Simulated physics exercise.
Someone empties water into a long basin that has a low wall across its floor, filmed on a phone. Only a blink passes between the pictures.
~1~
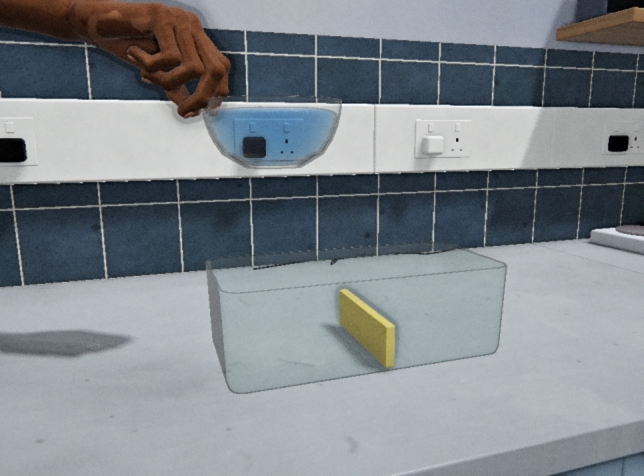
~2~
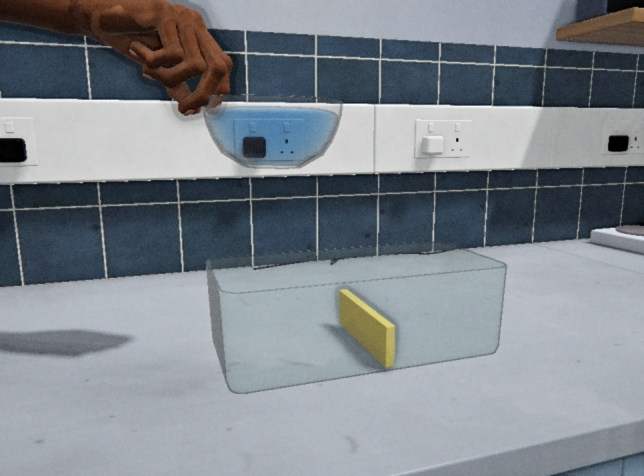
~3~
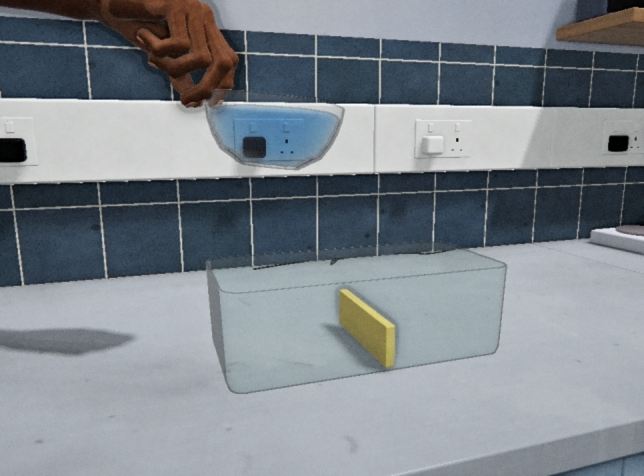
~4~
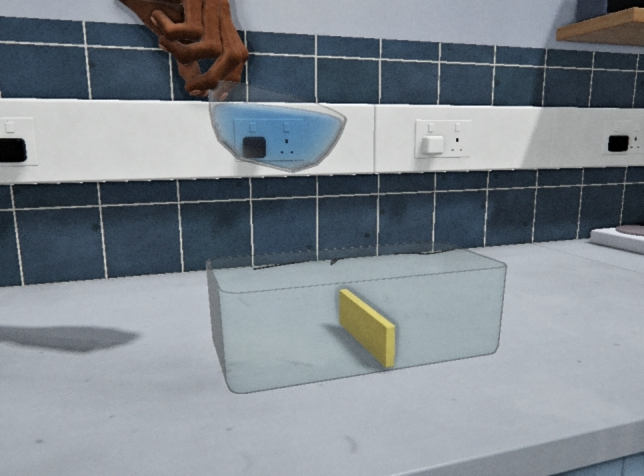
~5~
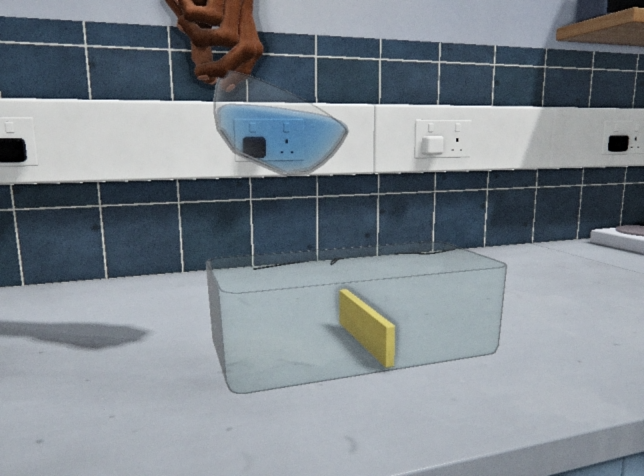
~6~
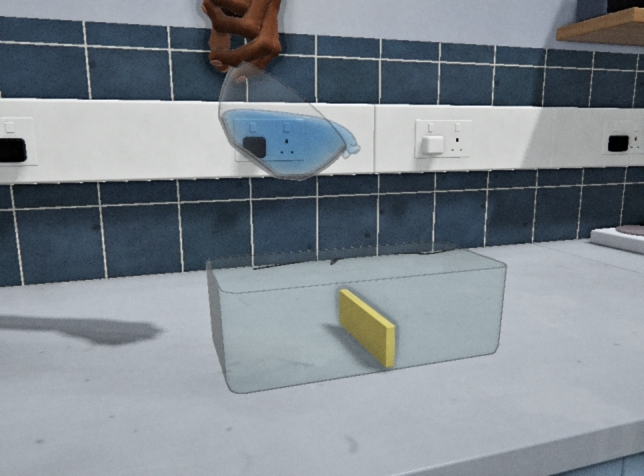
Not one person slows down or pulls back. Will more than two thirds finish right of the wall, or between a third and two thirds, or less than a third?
Right of the wall there will be between a third and two thirds.
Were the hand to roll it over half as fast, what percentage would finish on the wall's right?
Roughly 75 percent.
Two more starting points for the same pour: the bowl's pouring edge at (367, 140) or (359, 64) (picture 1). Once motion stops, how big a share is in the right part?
75 % and 75 %.
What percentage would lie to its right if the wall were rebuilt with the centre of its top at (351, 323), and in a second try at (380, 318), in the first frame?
With the first placement it is 70 %, with the second 40 %.
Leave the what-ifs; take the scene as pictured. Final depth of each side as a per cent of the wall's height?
Left of the wall 20 %, right of the wall 40 %.
A moment on, the bowl is tipped right over and 4 per cent is still to pour, 8 is left of the wall and 55 right of it.
Next, the bowl is tipped right over and 0 per cent is still to pour, 35 is left of the wall and 58 right of it.
Then the bowl is tipped right over and 0 per cent is still to pour, 38 is left of the wall and 58 right of it.
Later the bowl is tipped right over and 0 per cent is still to pour, 38 is left of the wall and 58 right of it.
At rest 38 per cent lies left of the wall, 58 right of it and 4 outside.
